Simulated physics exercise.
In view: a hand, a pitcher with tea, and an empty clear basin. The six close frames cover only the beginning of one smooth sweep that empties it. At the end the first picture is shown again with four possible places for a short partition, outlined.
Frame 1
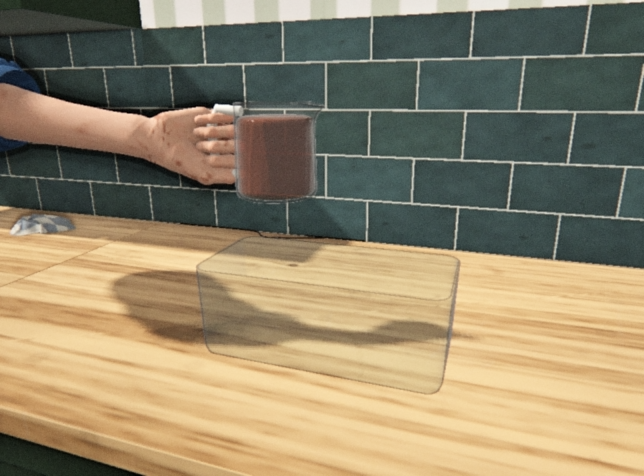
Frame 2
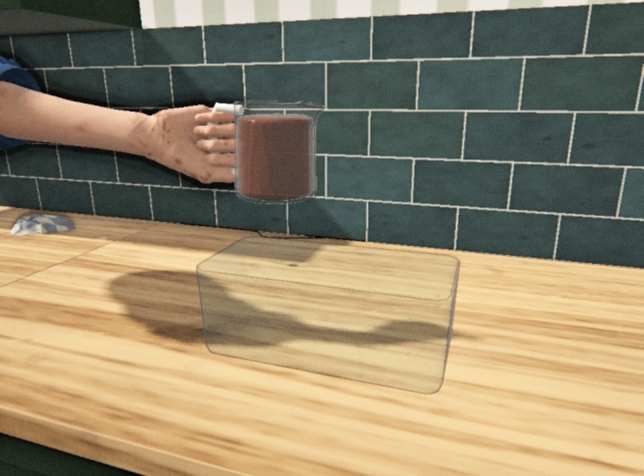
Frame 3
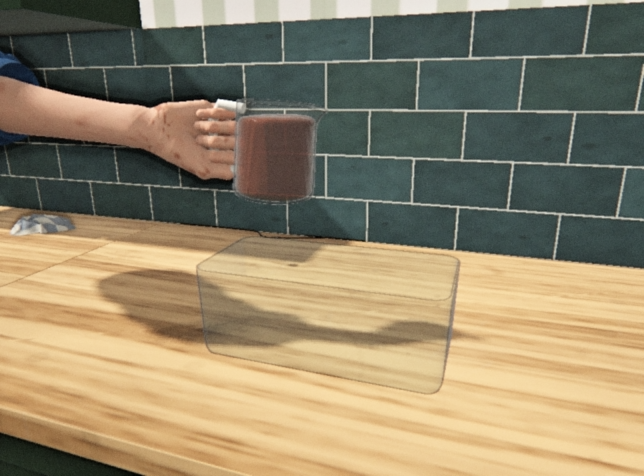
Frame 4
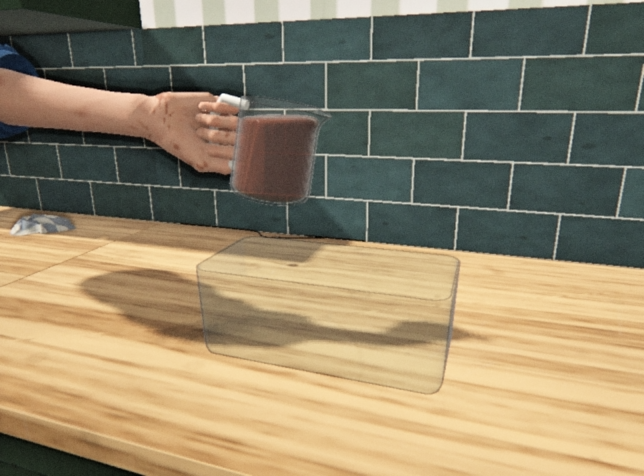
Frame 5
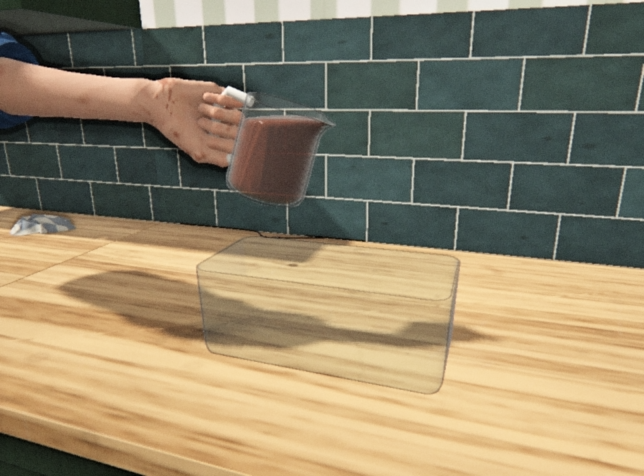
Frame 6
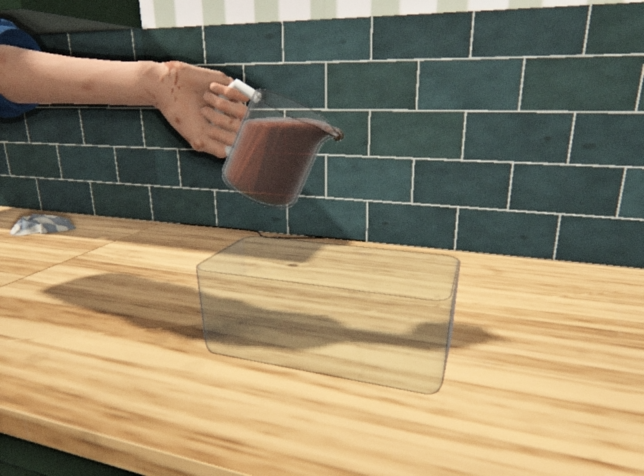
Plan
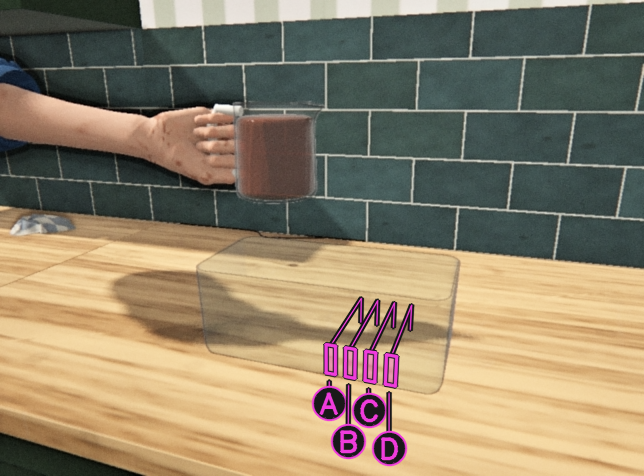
A hand holds a pitcher of brown liquid above a clear basin, then tilts it rightward.
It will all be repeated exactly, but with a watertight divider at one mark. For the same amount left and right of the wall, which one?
Use slot C.
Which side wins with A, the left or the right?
More ends on the right.
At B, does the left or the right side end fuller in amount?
More ends on the right.
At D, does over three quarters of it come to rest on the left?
Yes, it does.
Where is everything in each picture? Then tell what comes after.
Upright, lip at (323, 106); basin from (208, 348) to (442, 392); nothing has left yet, in the first frame.
Upright, lip at (323, 107); nothing has left yet, in the second frame.
Tipped about 5°, lip at (326, 110); nothing has left yet, in the third frame.
Tipped about 10°, lip at (329, 116); nothing has left yet, in the fourth frame.
Tipped about 18°, lip at (333, 125); nothing has left yet, in the fifth frame.
Tipped about 26°, lip at (336, 135); tea is over the lip, down to (336, 135), in the sixth frame.
On the marked copy, A at (329, 381); B at (348, 385); C at (368, 388); D at (389, 392).
Choosing A, about 6 % ends left of the wall and 92 % right of it.
Choosing B, about 18 % ends left of the wall and 80 % right of it.
Choosing C, about 45 % ends left of the wall and 53 % right of it.
Choosing D, about 85 % ends left of the wall and 11 % right of it; 3 % is lost outside.
